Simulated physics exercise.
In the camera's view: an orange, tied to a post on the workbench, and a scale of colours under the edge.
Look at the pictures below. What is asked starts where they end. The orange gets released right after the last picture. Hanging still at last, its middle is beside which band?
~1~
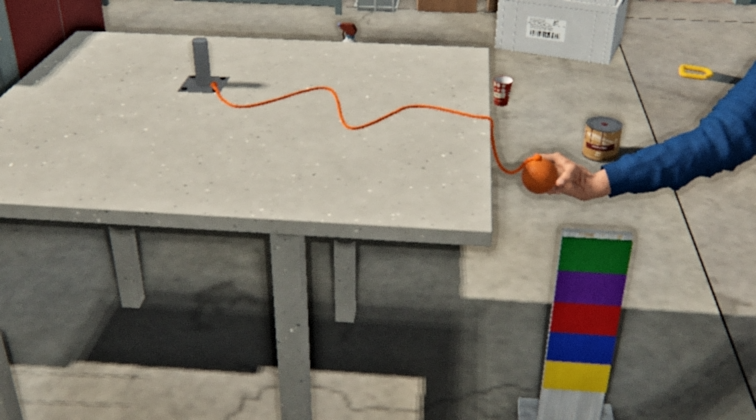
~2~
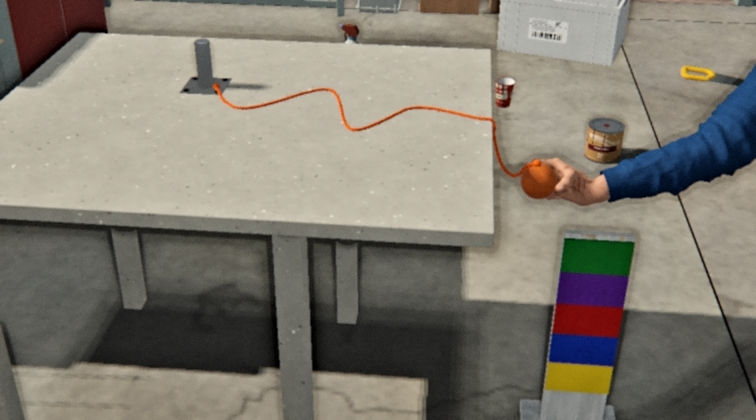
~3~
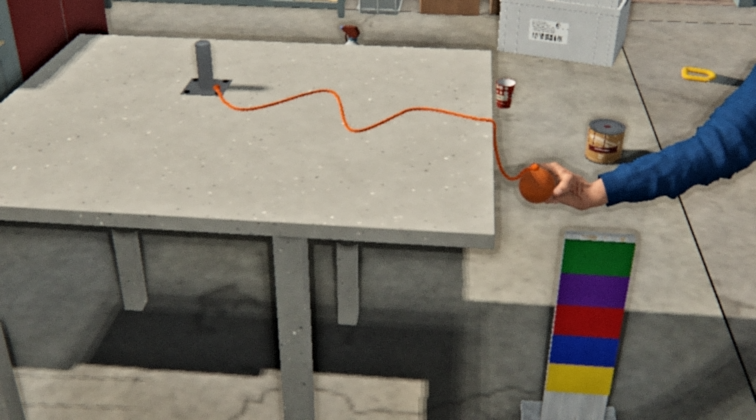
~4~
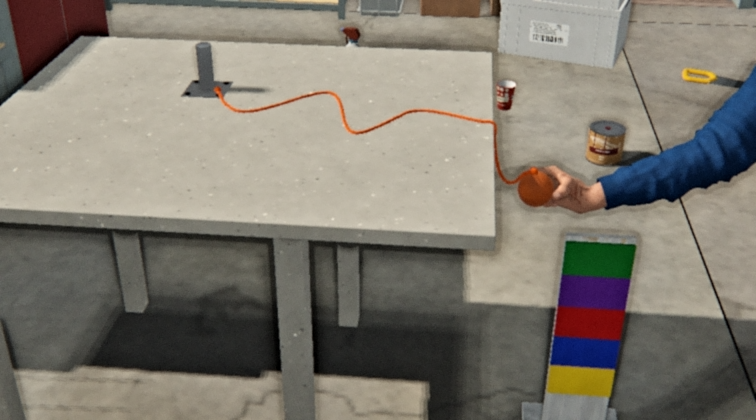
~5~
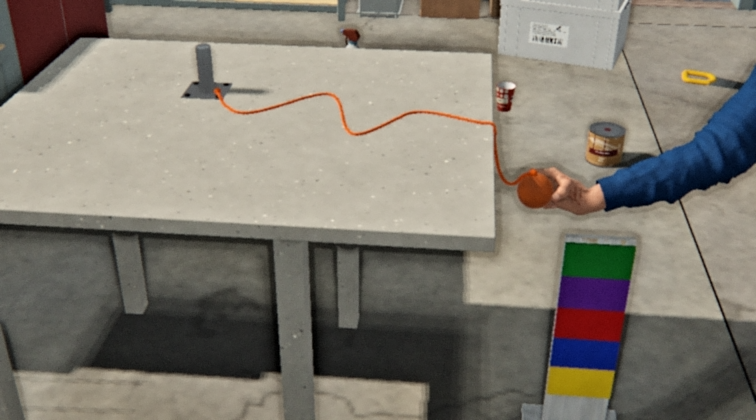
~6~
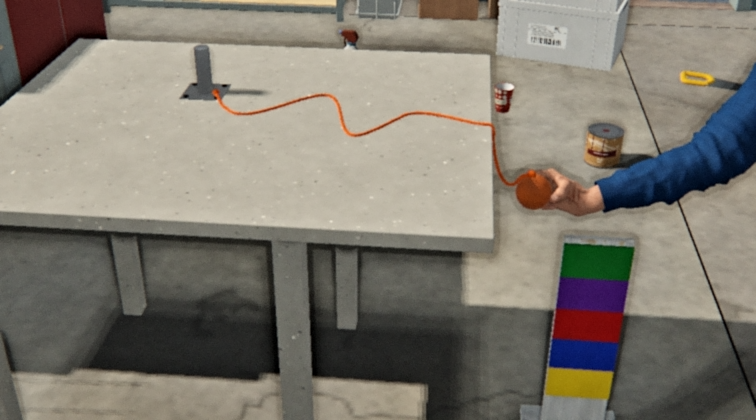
Its middle is beside blue.
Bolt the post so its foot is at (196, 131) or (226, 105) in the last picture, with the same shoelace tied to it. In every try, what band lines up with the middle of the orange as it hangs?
Result 1: Yellow. Result 2: Yellow.
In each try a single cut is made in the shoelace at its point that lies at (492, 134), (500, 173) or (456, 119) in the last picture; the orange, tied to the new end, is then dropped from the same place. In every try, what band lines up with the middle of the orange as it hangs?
Purple; red; green.
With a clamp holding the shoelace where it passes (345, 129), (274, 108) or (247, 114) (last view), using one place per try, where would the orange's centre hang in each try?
Going through the three tries, you get (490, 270), (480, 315) and (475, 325).
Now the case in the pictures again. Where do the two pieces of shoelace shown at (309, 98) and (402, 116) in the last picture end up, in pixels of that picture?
First point (351, 106), second point (488, 169).
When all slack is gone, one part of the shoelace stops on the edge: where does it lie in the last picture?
Approx. (369, 132).
Soon after, orange near (516, 339); level with blue.
Then, orange near (443, 318); level with blue.
Further on, orange near (495, 337); level with blue.
At rest, orange near (469, 333); level with blue. The blue one.
